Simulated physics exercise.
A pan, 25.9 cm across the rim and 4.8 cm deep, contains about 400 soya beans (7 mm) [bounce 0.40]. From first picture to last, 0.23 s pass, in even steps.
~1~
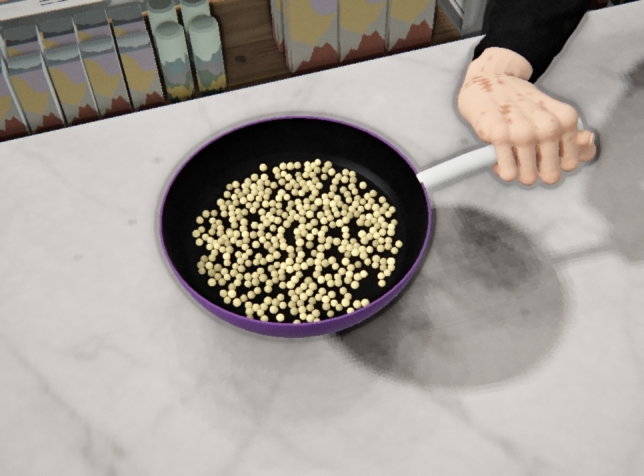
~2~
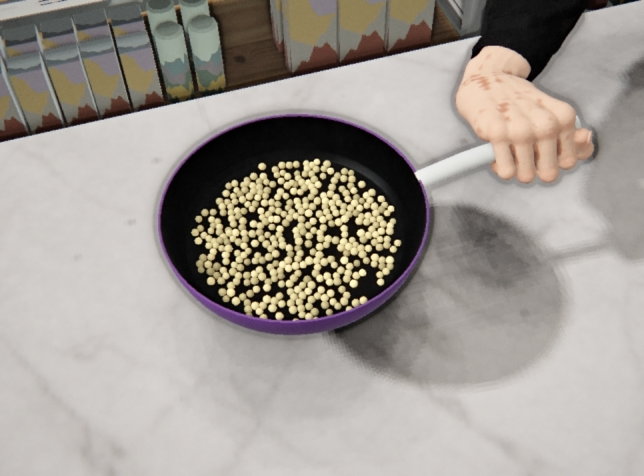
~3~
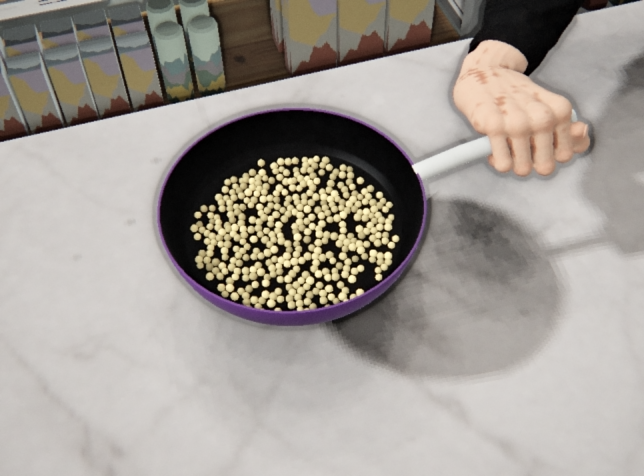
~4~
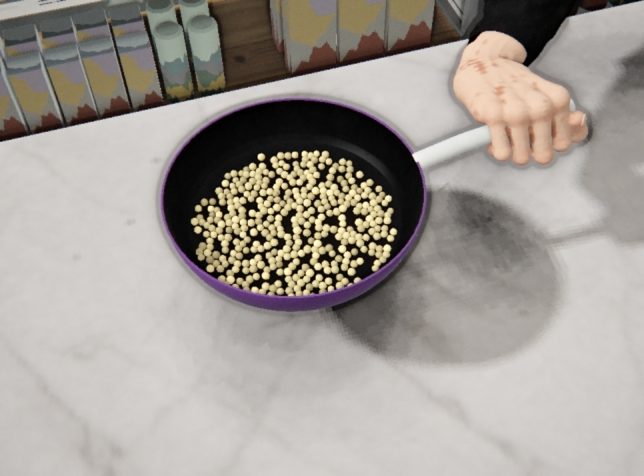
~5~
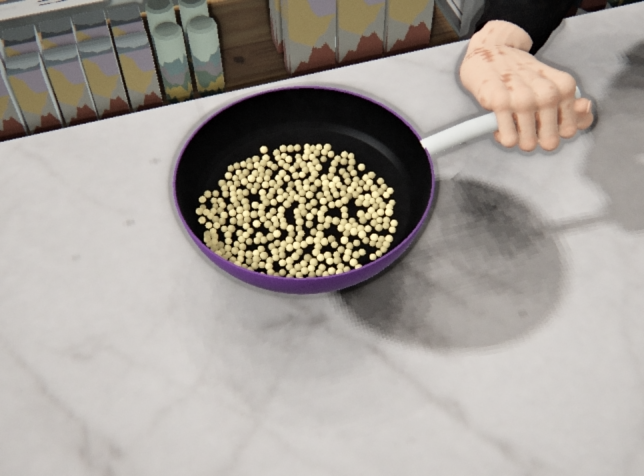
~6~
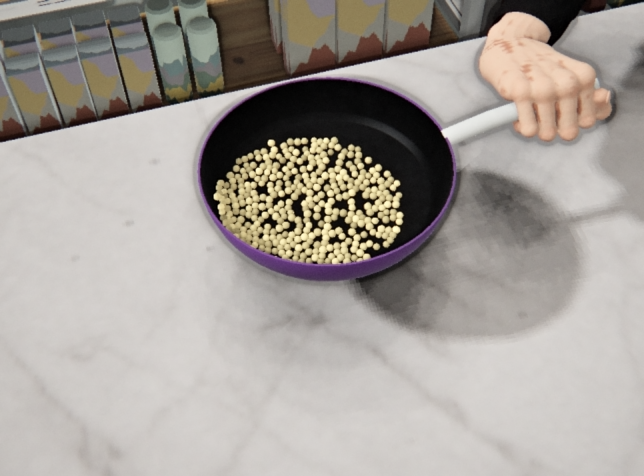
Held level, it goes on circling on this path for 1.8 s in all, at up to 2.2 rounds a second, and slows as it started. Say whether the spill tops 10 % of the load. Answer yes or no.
Share lost over the rim, set against 10 %: No.
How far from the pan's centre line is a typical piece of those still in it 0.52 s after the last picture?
Some 7.5 cm.
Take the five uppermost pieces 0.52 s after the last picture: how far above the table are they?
About 18 cm.
Then, 0.52 s after the last picture, pan 100 %; middle of the pieces not yet landed near (329, 221).
Then, 0.95 s after the last picture, pan 100 %; middle of the pieces not yet landed near (330, 212).
Then, 1.36 s after the last picture, pan 100 %; middle of the pieces not yet landed near (325, 225).
Then, 1.74 s after the last picture, pan 100 %; middle of the pieces not yet landed near (364, 219).
In the end, pan 100 %.
